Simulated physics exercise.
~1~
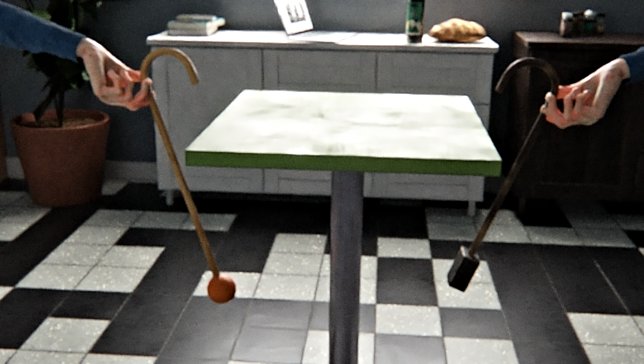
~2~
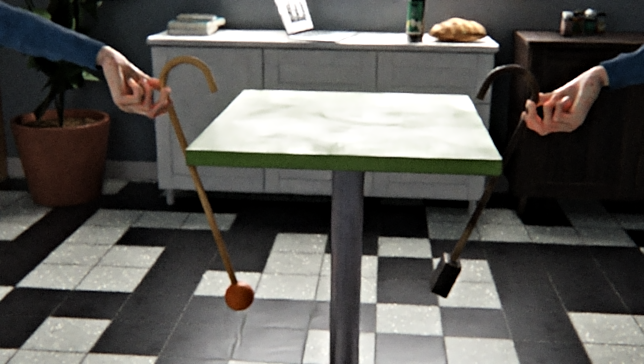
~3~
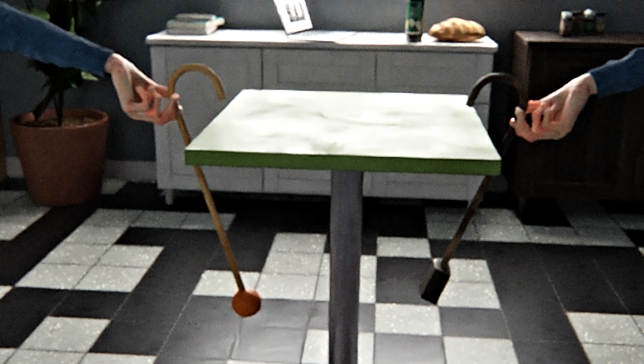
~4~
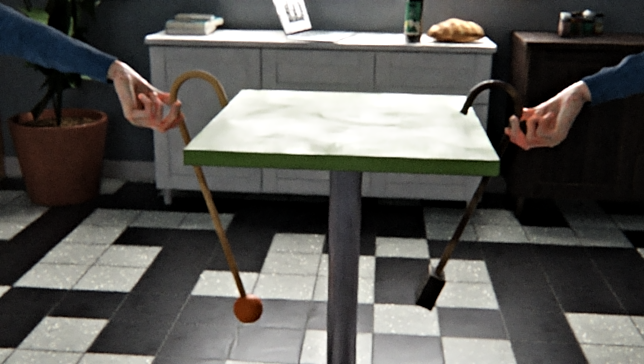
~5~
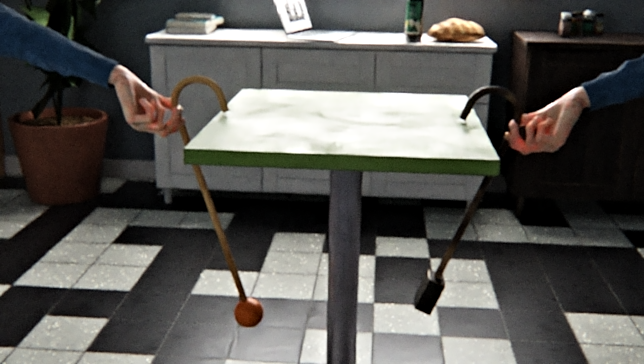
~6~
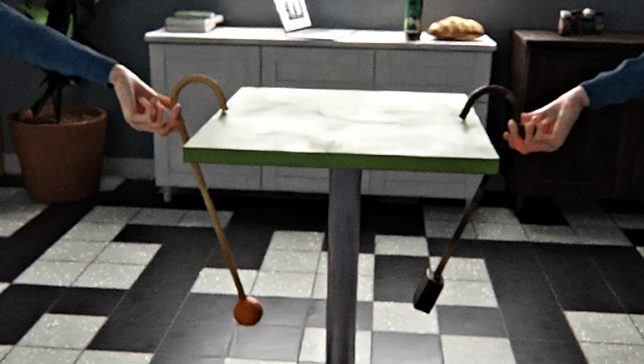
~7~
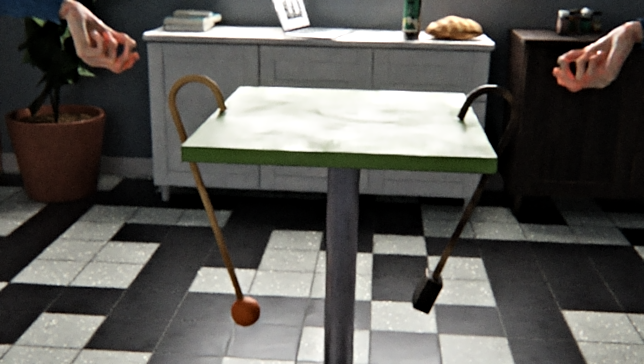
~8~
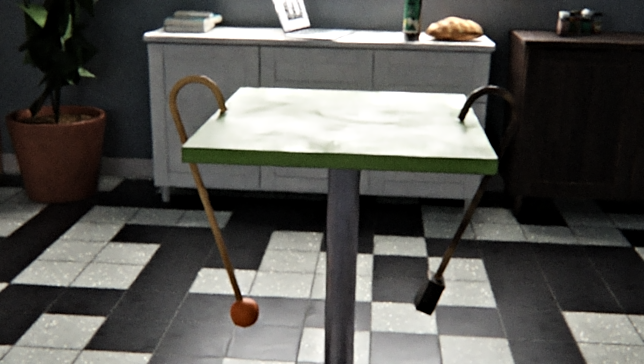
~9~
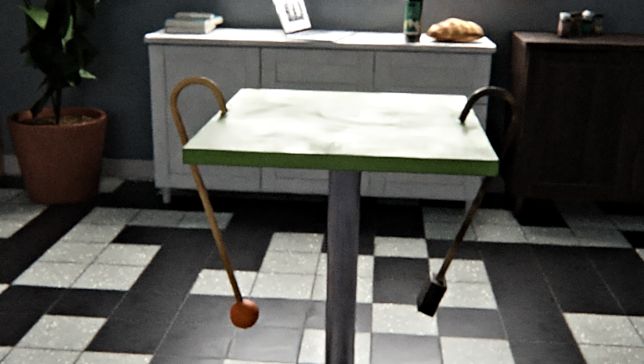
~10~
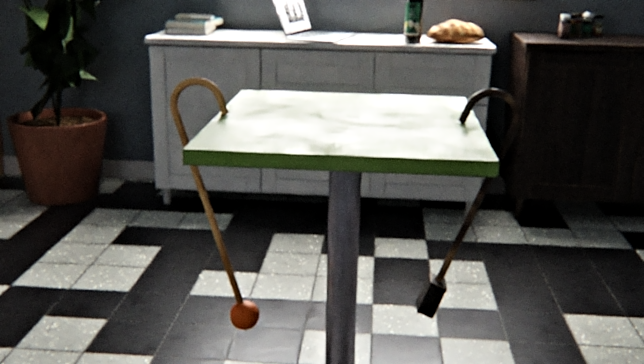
Two hook-topped sticks, an orange-ended one on the left and a black-ended one on the right, are carried by two hands toward a small table with a pale top and green edge. The slightly swaying view faces it in a room with a black and white tiled floor, a white sideboard and a potted plant behind. The hands move the sticks inward and lower their curved tops onto opposite ends of the table. The fingers then let go and the hands draw back out of sight. Both sticks stay hooked on the edge, hanging nearly still.
